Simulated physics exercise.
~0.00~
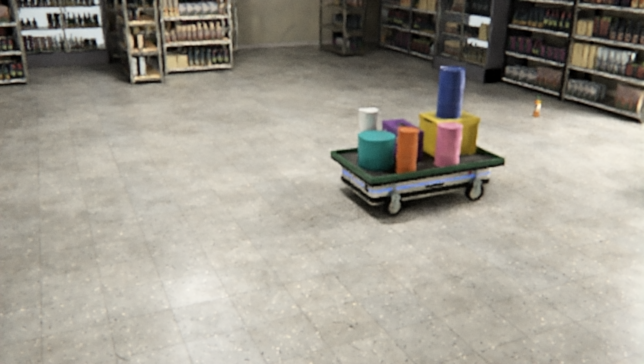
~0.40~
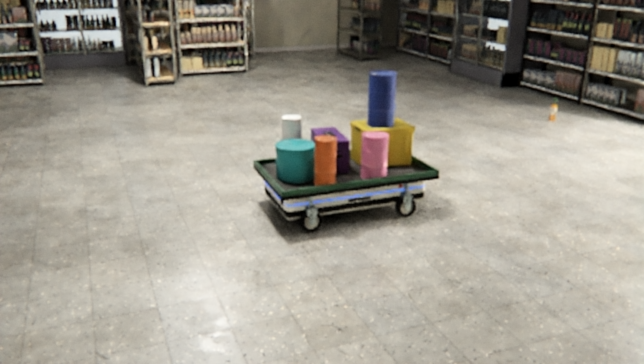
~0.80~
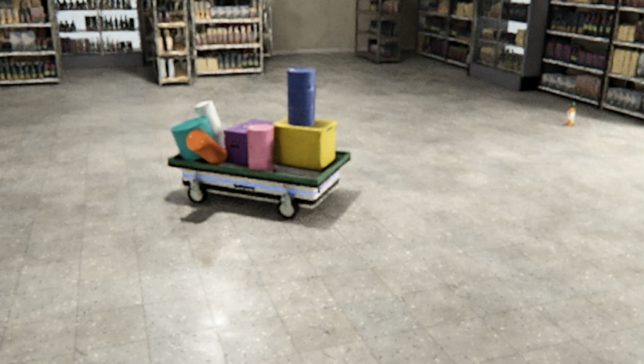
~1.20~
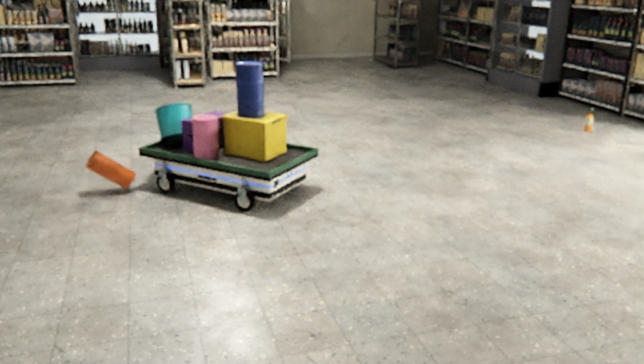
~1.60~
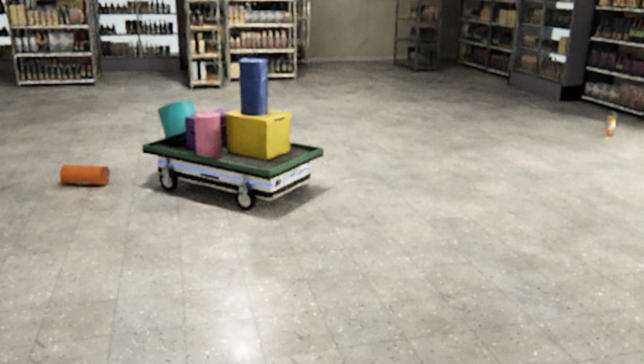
We see a flat wheeled cart carrying colourful canisters and boxes move left across a shop floor and turn as several items tilt. The orange canister tumbles off and the white one disappears from the deck, and the cart ends stopped with the orange canister lying on the floor.
